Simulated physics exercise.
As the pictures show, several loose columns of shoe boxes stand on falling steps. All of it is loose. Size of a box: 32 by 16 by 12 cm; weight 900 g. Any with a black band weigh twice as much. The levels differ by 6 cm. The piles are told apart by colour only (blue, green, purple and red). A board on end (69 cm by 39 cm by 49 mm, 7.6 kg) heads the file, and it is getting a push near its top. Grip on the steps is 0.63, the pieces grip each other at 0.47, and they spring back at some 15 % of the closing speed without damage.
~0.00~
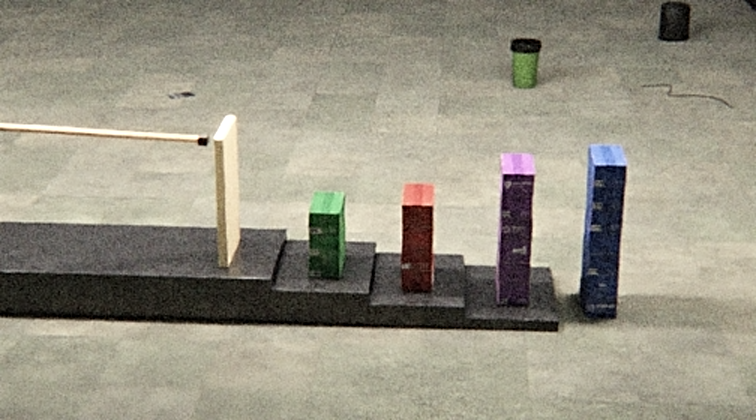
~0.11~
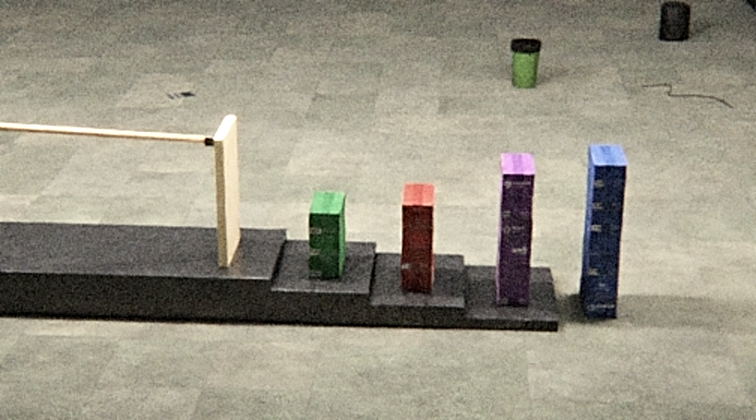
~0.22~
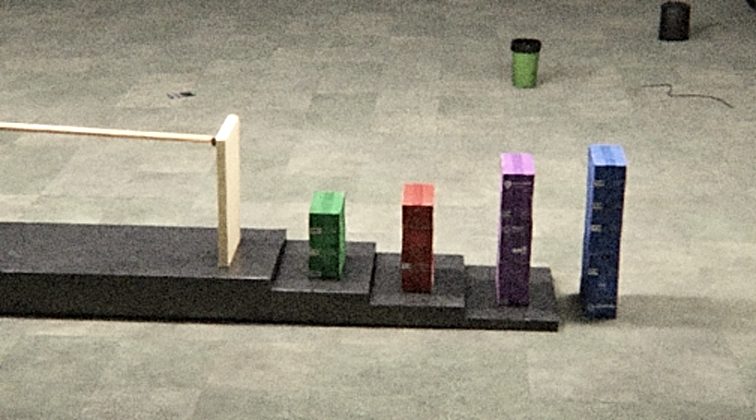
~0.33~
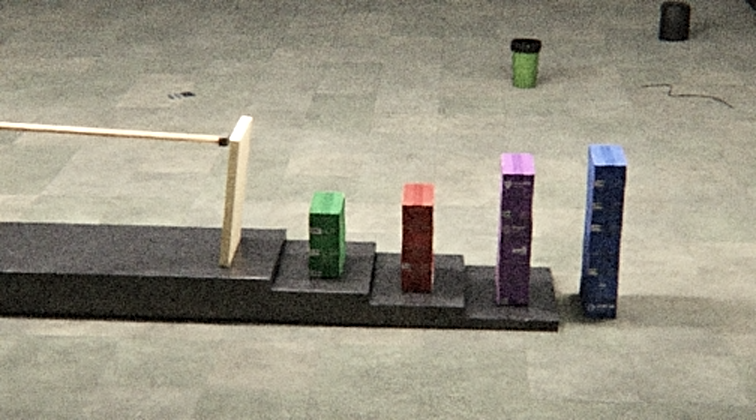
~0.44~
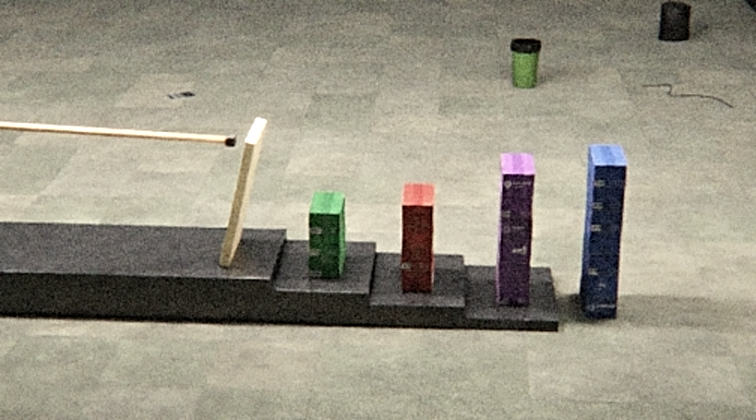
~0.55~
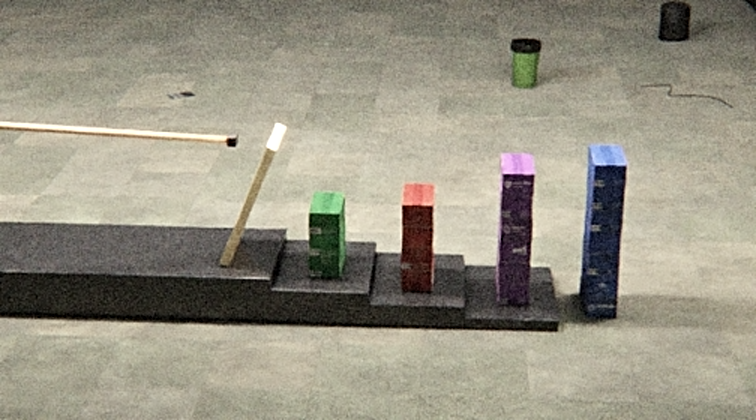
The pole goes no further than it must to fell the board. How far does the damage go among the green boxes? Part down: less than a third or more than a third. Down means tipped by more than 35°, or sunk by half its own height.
Ending down: Under a third.
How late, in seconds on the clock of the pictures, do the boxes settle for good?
Around 1.5 s.
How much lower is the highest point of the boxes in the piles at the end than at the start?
Some 0 cm lower.
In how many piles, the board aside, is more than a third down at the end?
0 in all.
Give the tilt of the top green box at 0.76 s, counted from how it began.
Roughly 0°.
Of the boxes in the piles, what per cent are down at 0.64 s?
By then 0 per cent.
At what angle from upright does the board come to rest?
About 55°.
After 0.64 s, board 33° from upright; none of the 3 green boxes down (0 of 20 in all colours); top green box unmoved.
After 0.76 s, board 55° from upright; none of the 3 green boxes down (0 of 20 in all colours); top green box unmoved.
In the end (1.5 s), board 55° from upright; none of the 3 green boxes down (0 of 20 in all colours); top green box 32 mm from its place; top blue box unmoved. That is 0 per cent. From the last view, middles, top green box near (333, 213), top blue box near (607, 166).
